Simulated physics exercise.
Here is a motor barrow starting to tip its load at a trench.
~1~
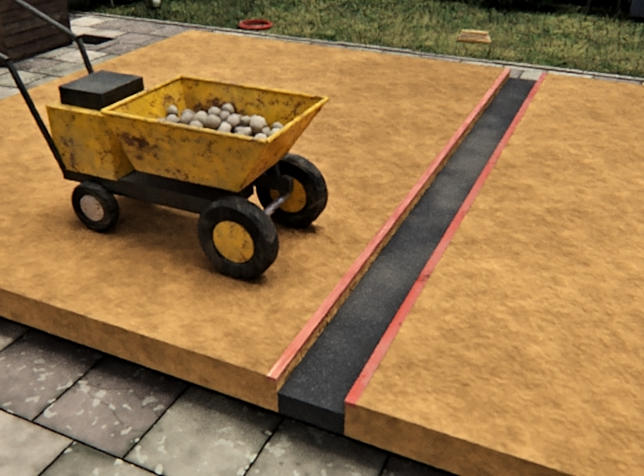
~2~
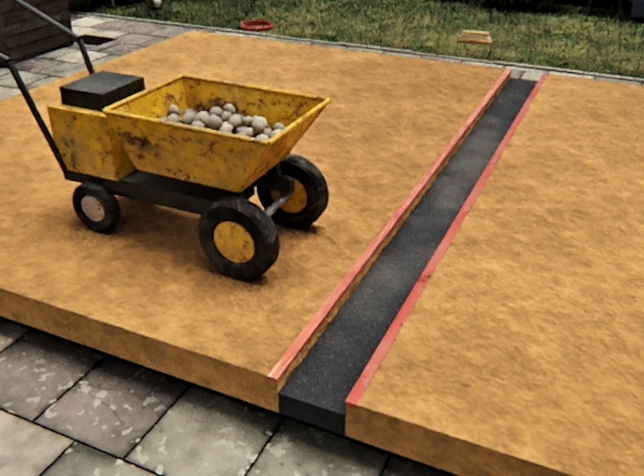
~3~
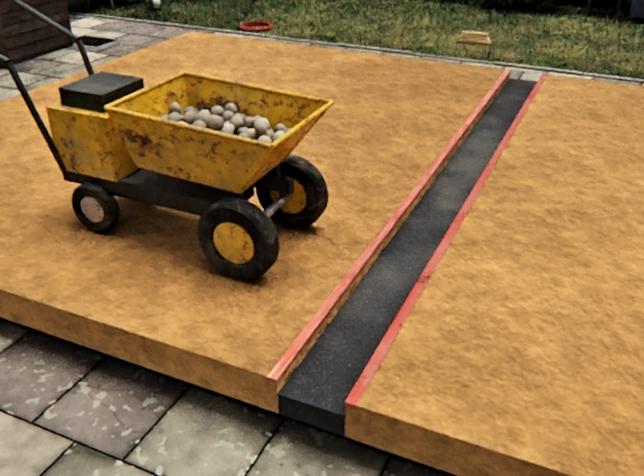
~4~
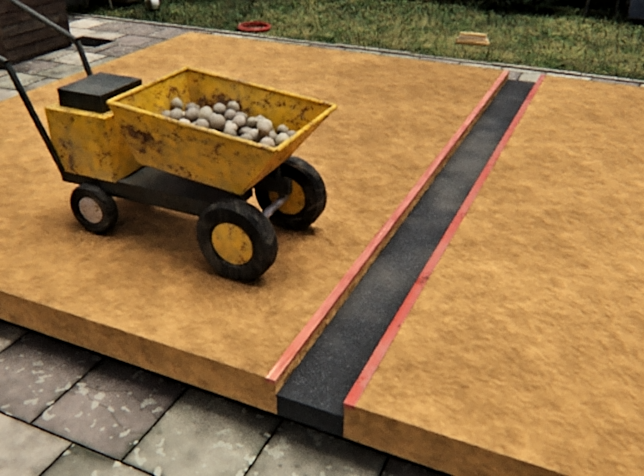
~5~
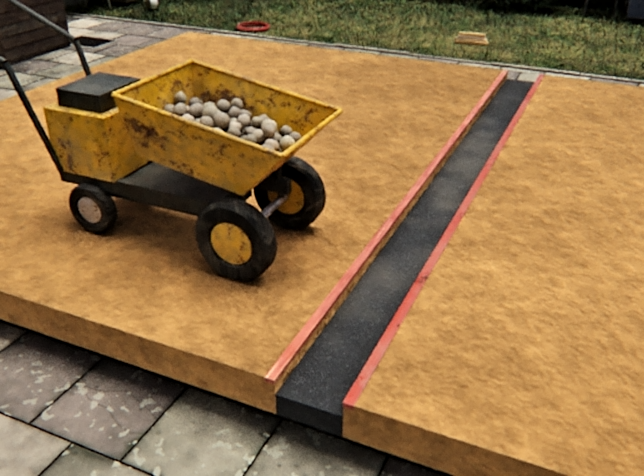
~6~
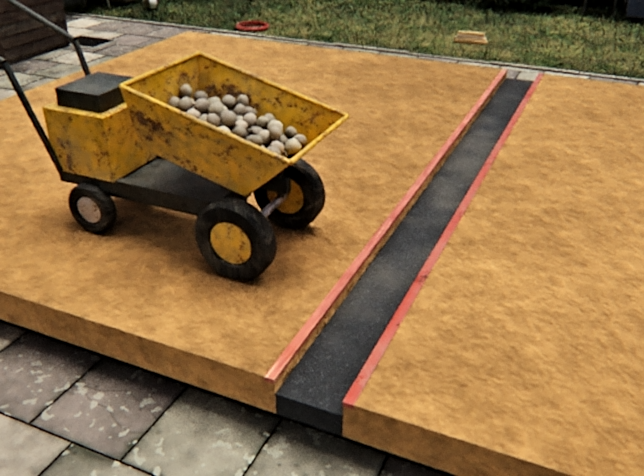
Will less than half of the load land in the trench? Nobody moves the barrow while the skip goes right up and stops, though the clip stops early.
Most of the load finds the trench.
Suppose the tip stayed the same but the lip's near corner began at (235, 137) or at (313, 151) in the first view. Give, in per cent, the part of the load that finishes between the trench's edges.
Roughly 60 per cent first, then roughly 10 per cent.
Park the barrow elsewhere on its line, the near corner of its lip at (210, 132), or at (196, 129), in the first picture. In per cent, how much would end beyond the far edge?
Roughly 0 per cent, and 0 per cent.
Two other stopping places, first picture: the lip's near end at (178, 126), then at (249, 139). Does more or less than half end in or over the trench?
At the earlier place the lesser portion ends between the edges, at the later place the greater portion.
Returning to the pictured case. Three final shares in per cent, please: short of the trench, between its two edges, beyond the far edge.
Roughly, short 0 per cent, between 70 per cent and beyond 15 per cent.
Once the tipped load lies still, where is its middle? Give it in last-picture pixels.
Somewhere around (393, 277) in the final view.
Shortly afterwards, skip tipped steeply; the whole lot in the skip.
Next, skip tipped right over; all but a few in the skip; a little in or heaped over the trench.
Some moments later, skip tipped right over; near a third in the skip; near half in or heaped over the trench; a little beyond it.
In the end, skip tipped right over; a little in the skip; near two thirds in or heaped over the trench; near a quarter beyond it.
